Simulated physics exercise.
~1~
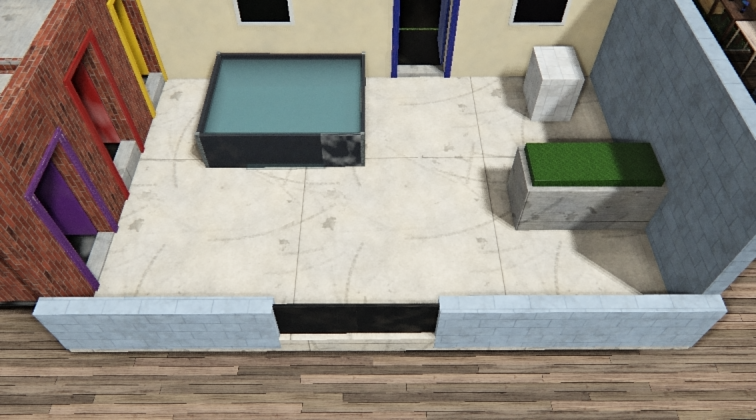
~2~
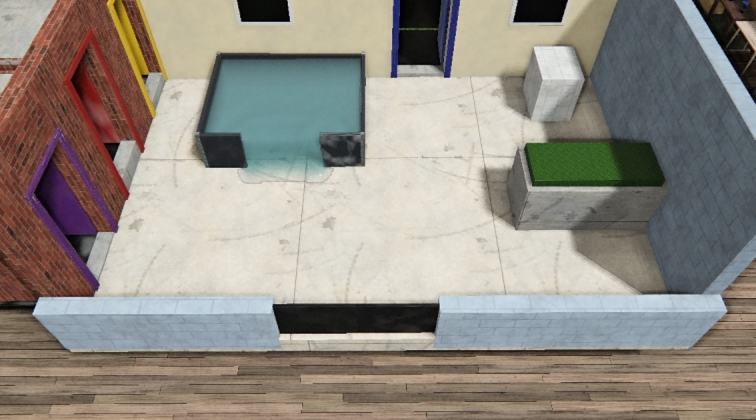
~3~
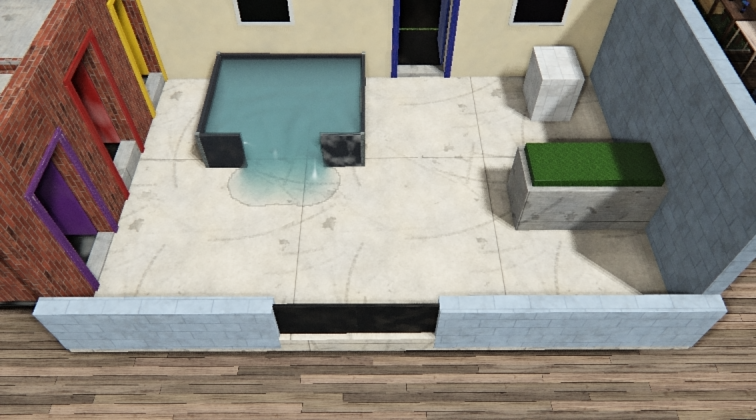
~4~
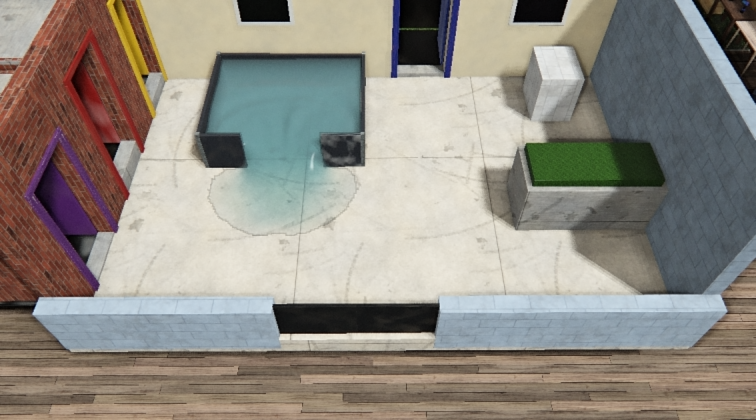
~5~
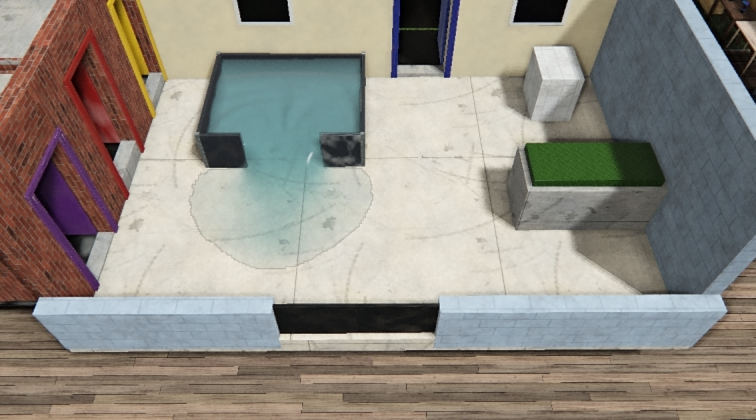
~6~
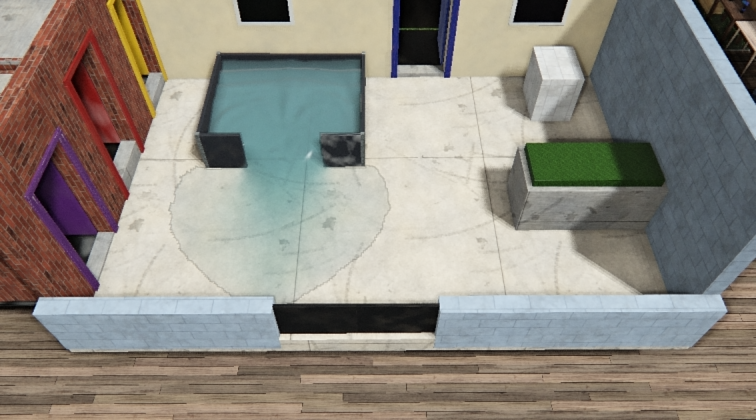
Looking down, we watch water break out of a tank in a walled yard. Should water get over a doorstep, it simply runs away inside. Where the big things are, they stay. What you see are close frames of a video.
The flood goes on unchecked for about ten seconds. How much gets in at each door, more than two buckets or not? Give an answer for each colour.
The blue door gets two buckets or less; the purple door gets more than two; the red door gets two buckets or less; the yellow door gets two buckets or less.
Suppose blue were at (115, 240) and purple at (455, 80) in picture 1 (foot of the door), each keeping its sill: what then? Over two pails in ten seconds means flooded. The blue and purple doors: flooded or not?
So the blue one runs past it while the purple one keeps within it.
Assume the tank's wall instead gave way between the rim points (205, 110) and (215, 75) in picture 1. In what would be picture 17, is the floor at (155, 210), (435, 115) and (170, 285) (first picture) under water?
Taking the spots in turn: Swamped, untouched and swamped.
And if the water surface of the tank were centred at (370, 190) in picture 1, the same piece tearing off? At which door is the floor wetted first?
Answer: The purple one.
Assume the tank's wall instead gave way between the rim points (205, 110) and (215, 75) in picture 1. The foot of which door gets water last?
That's the one in blue.
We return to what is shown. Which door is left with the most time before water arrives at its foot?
My answer: The door marked blue.
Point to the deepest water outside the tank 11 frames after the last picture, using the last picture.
It should be deepest at about (99, 325).
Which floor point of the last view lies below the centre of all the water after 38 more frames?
The spot I would choose is (320, 203).
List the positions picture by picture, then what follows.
In the first picture, still water in the open tank at (287, 95).
In the second picture, water pours out at (284, 154) and has run to (243, 176).
In the third picture, water pours out at (284, 157) and has run to (329, 192).
In the fourth picture, the front is at (249, 228), out from the gap at (284, 157).
In the fifth picture, the front is at (252, 261), out from the gap at (284, 157).
In the sixth picture, the front is at a hidden place, out from the gap at (284, 156).
A moment on, water covers 30 % of the floor; the blue door not reached, the purple door not reached, the red door not reached, the yellow door not reached.
Next, water covers 35 % of the floor; the blue door not reached, the purple door under two buckets in, the red door wet at the sill, nothing in, the yellow door not reached.
Then, water covers 55 % of the floor; the blue door not reached, the purple door over two buckets in, the red door wet at the sill, nothing in, the yellow door not reached.
Later, water covers 70 % of the floor; the blue door not reached, the purple door far over two buckets in, the red door wet at the sill, nothing in, the yellow door wet at the sill, nothing in.
In the end, water covers 90 % of the floor; the blue door wet at the sill, nothing in, the purple door far over two buckets in, the red door wet at the sill, nothing in, the yellow door wet at the sill, nothing in.
